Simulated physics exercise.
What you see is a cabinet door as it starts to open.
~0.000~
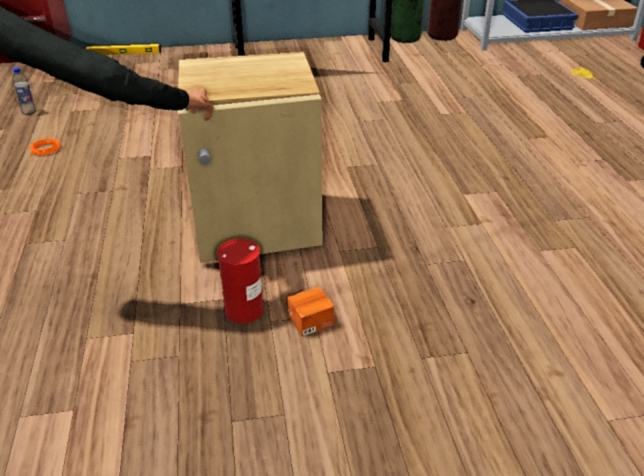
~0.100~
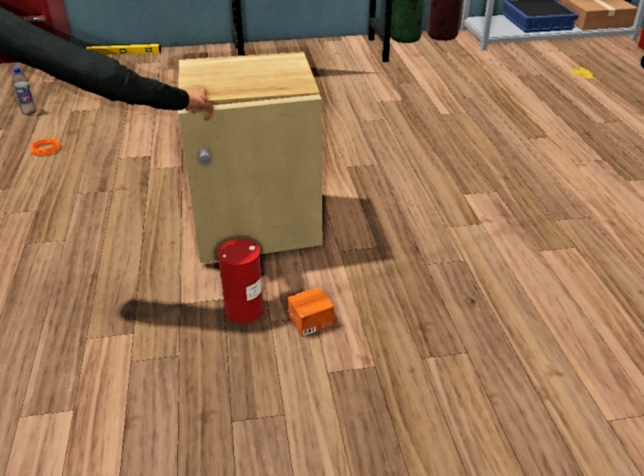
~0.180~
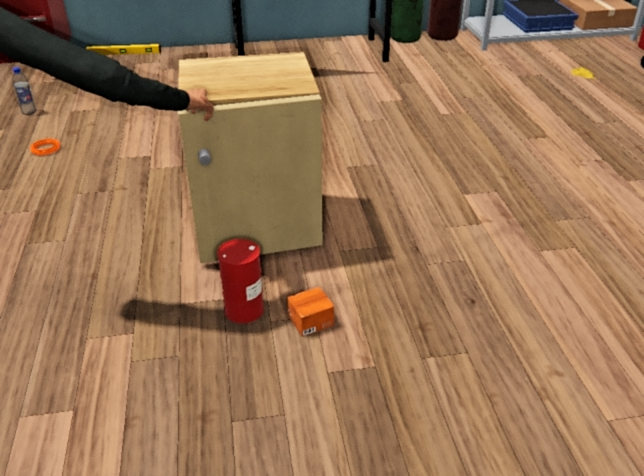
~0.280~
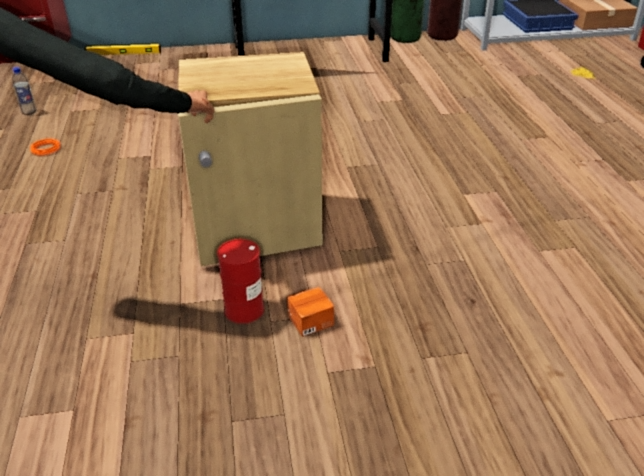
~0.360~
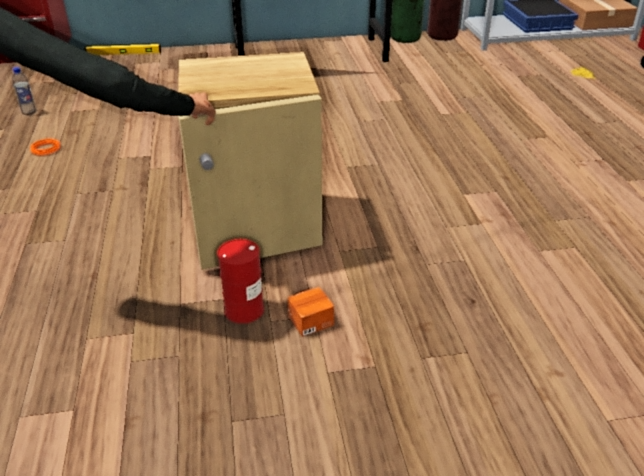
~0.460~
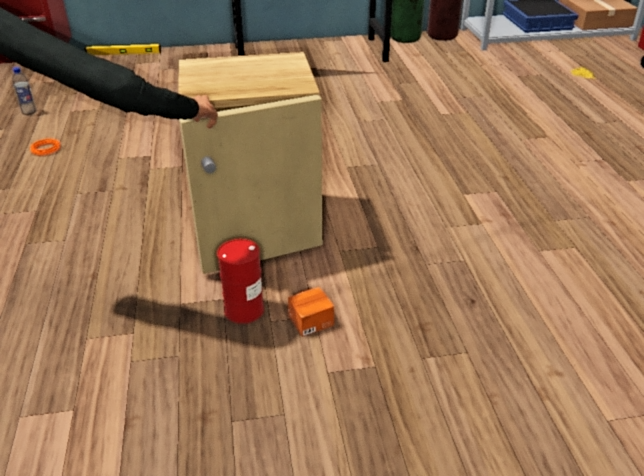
In a room with a wooden floor, a hand at the top left of a cabinet slowly pulled its door slightly open, while a red canister and a small orange box stayed still in front.
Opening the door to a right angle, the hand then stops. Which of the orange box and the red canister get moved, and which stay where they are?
Orange box: Moved. Red canister: Moved.
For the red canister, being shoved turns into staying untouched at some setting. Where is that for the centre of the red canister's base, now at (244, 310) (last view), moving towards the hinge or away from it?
(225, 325).
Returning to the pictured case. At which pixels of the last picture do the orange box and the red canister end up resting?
About (365, 305) and (338, 322).
After 1.92 s, door 61° open; orange box displaced a little near (326, 310); red canister displaced well along near (294, 307).
In the end (3.7 s), the orange box is pushed along, near (365, 305); the red canister is pushed along, near (338, 322).
